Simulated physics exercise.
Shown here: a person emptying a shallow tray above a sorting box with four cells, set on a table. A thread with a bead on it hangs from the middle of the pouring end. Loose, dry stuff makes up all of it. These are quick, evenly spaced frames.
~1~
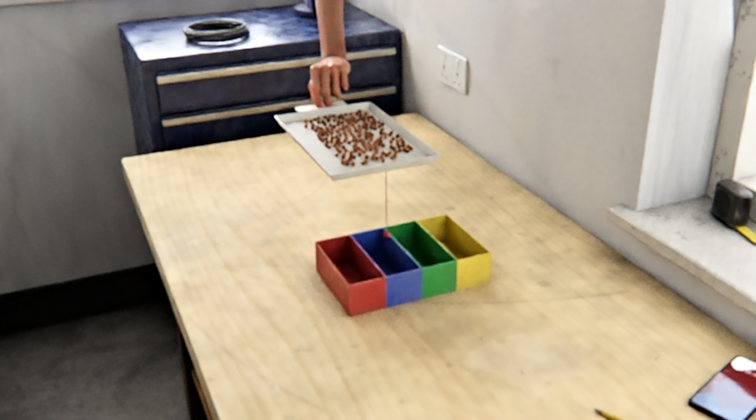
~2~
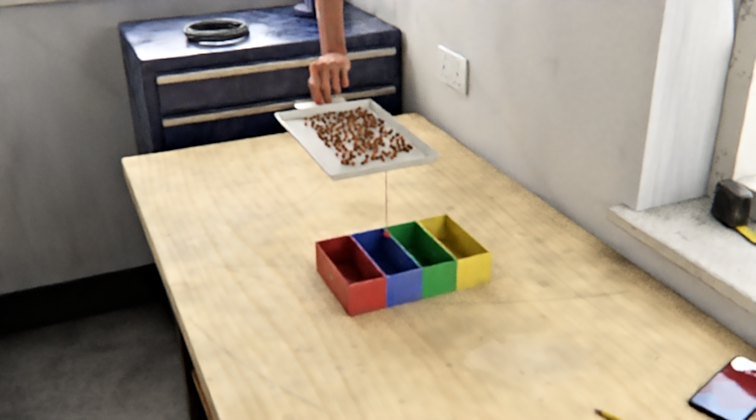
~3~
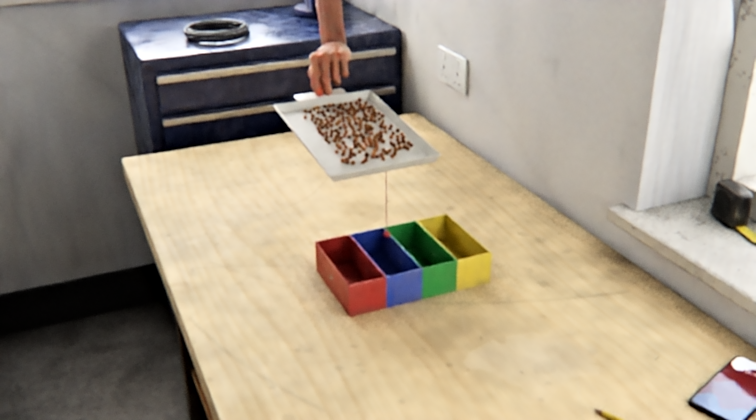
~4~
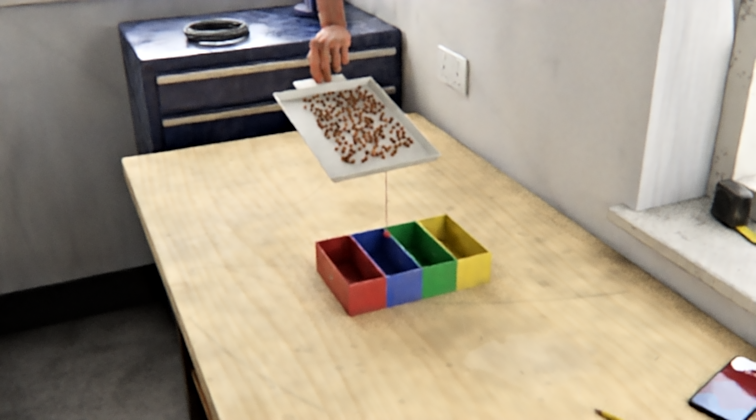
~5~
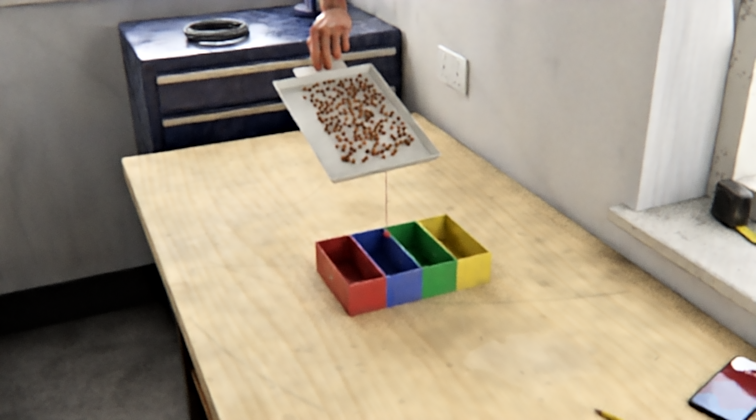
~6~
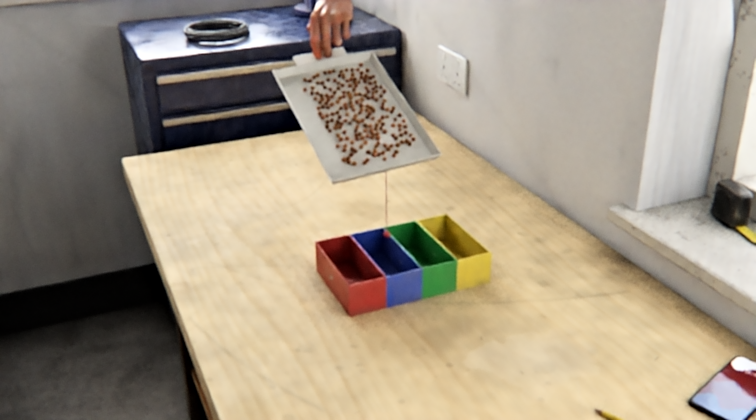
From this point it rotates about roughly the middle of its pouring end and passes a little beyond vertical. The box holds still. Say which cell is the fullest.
The red cell is the fullest.
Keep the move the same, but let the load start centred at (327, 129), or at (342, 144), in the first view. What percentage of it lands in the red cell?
50 % and 60 %.
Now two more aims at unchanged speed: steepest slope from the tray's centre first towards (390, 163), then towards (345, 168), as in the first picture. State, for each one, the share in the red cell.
Roughly 0 per cent, and 60 per cent.
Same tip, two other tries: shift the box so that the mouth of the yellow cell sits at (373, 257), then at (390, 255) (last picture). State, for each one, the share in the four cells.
The first gives 80 %, the second 90 %.
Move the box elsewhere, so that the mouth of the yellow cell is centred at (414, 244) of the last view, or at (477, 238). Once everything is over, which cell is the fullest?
The blue one, then that red cell.
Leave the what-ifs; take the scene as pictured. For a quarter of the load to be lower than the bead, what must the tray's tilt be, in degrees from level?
I'd say it is tilted about 65°.
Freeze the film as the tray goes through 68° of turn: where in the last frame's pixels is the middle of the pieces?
In the last view the centre sits at roughly (364, 236).
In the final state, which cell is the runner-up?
Second: The cell in blue.
Just after the last frame, tray tipped steeply; roughly a quarter on the tray; roughly a quarter in the red cell; about a tenth in the blue cell; about a tenth in the green cell; roughly a third falling or outside the box.
A moment on, tray tipped past a quarter turn; roughly half in the red cell; roughly a quarter in the blue cell; about a tenth in the green cell; roughly a quarter falling or outside the box.
Further on, tray tipped past a quarter turn; roughly half in the red cell; roughly a quarter in the blue cell; about a tenth in the green cell; roughly a quarter falling or outside the box.
When it is over, tray tipped past a quarter turn; roughly half in the red cell; roughly a quarter in the blue cell; about a tenth in the green cell; not one in the yellow cell; roughly a quarter outside the box.
